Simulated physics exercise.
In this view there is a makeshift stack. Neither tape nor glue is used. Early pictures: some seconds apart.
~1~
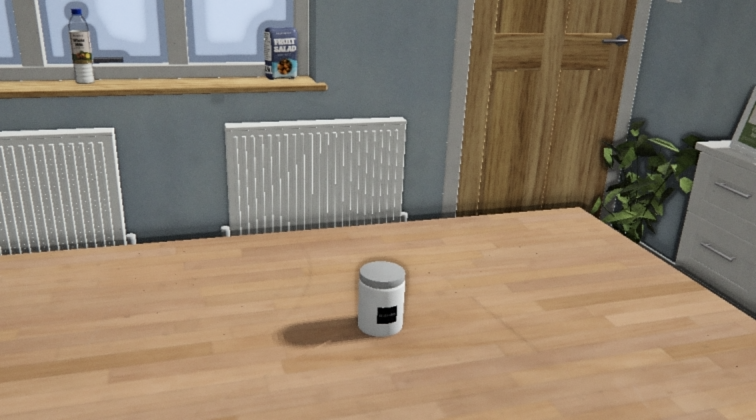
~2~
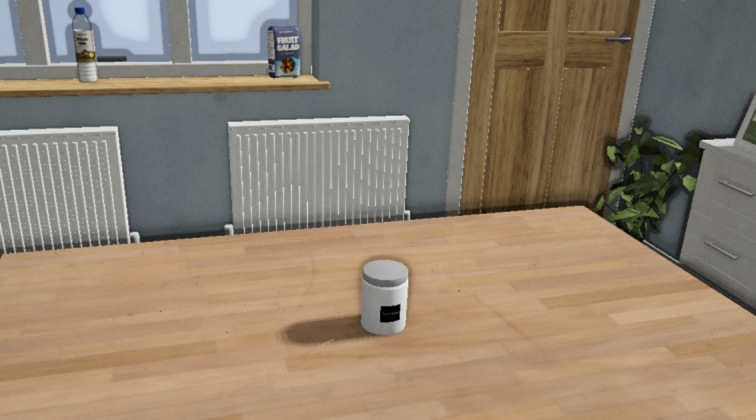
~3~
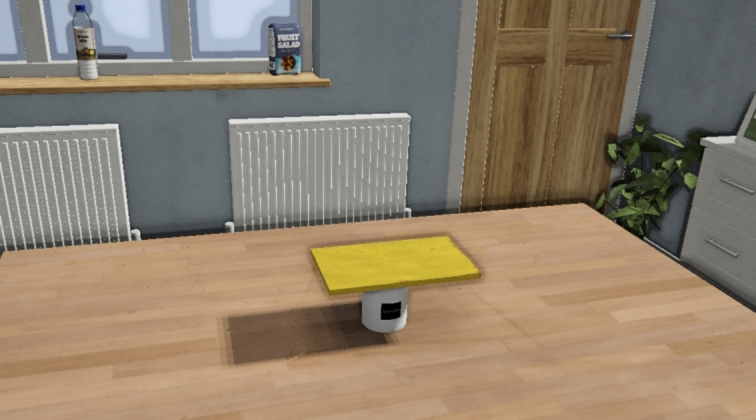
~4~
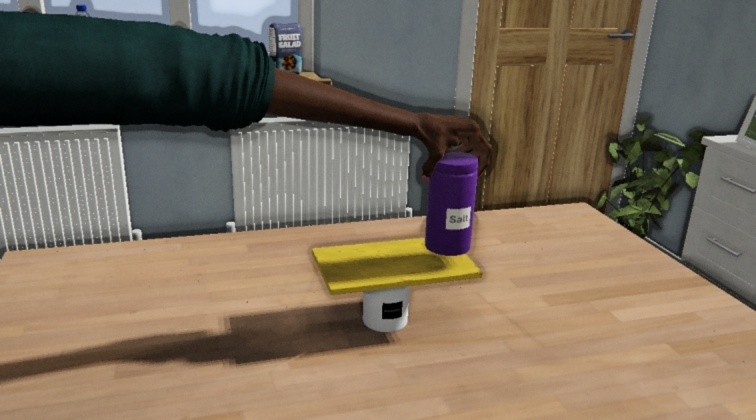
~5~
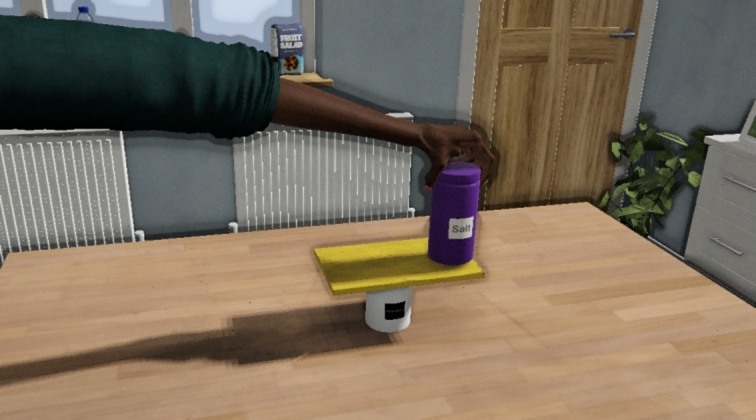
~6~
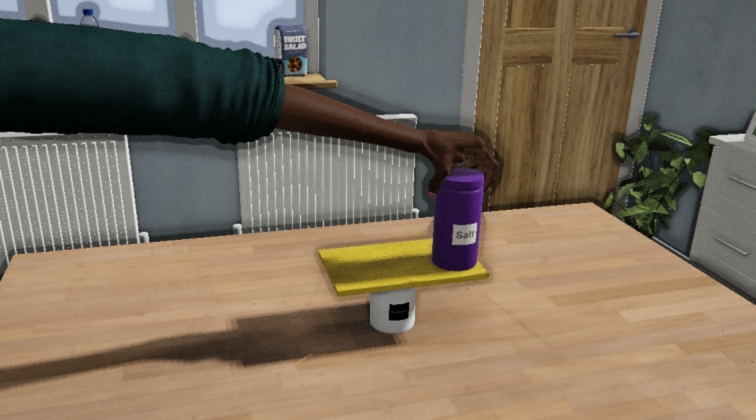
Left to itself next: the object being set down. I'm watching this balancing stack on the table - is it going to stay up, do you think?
No, my guess is it moves out of place.
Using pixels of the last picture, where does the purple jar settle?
Near (544, 302).
Then, 0.40 s on from there, purple jar now fallen; yellow board turned 61° from how it was put.
Then, 0.60 s on from there, yellow board turned 72° from how it was put.
In the end, fallen, purple jar; toppled in the stack, yellow board; white jar unmoved. At the end, from the last picture's camera, purple jar near (544, 301). The stack loses its balance.
